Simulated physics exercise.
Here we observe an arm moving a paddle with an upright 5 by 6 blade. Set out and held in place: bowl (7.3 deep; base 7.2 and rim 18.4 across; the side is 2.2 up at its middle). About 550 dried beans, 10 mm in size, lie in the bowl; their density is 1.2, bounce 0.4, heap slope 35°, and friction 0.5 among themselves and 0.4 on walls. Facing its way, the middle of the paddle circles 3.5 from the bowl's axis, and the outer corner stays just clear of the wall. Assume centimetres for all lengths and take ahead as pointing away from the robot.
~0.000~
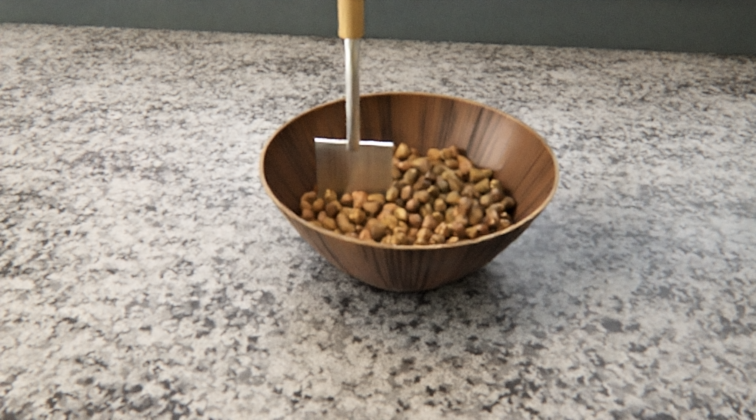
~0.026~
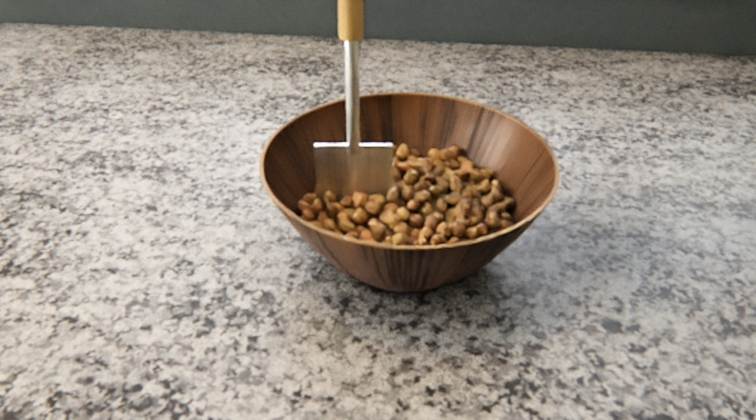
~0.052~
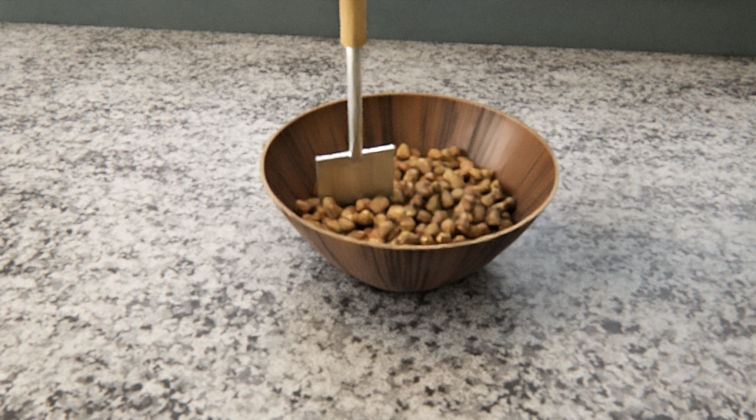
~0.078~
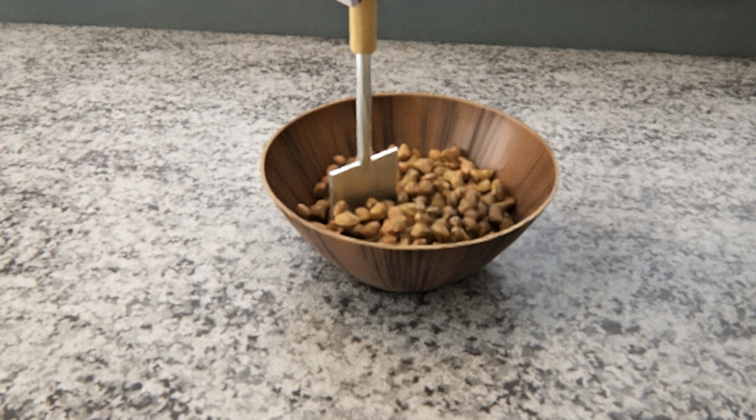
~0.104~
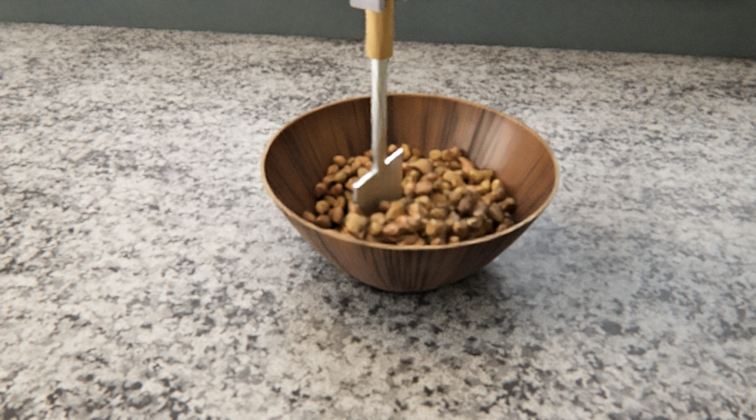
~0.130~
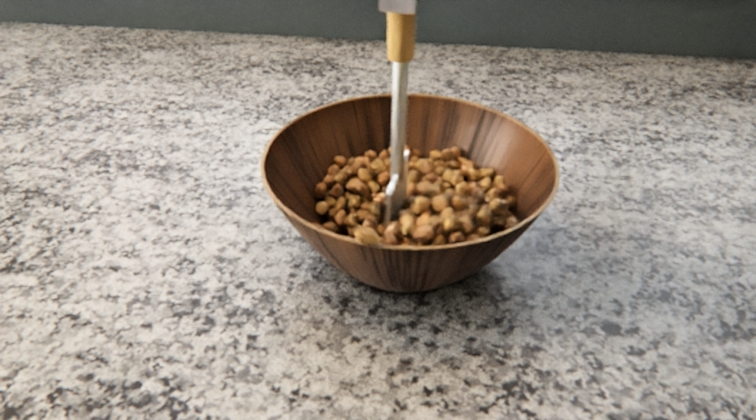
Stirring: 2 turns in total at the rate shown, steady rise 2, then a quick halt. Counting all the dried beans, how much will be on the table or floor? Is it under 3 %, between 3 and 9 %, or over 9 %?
Over 9 %.
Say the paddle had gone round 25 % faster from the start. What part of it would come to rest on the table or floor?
My guess is about 25 per cent.
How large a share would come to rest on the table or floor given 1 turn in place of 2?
Then roughly 15 percent.
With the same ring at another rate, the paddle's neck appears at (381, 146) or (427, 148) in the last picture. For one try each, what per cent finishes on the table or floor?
About 5 and 30 %.
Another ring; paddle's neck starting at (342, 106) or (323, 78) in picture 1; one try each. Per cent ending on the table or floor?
Around 15 per cent on the first try, around 0 per cent on the second.
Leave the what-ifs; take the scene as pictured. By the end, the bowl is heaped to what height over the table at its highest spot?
Roughly 7.0 centimetres.
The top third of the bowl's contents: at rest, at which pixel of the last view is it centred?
Near (417, 193).
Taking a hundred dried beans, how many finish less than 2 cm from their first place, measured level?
Around 15 in a hundred, roughly.
After 0.46 s, 332° round, highest piece 10 above the table; 494 in the bowl, 42 on the table or floor, 17 in flight or on the tool.
After 0.79 s, 221° round, highest piece 8 above the table; 474 in the bowl, 79 on the table or floor.
After 1.15 s, 0° round, highest piece 7 above the table; 473 in the bowl, 80 on the table or floor.
After 1.85 s, 0° round, highest piece 7 above the table; 473 in the bowl, 80 on the table or floor.
At rest, 473 in the bowl, 80 on the table or floor. That is 14 % on the table or floor.
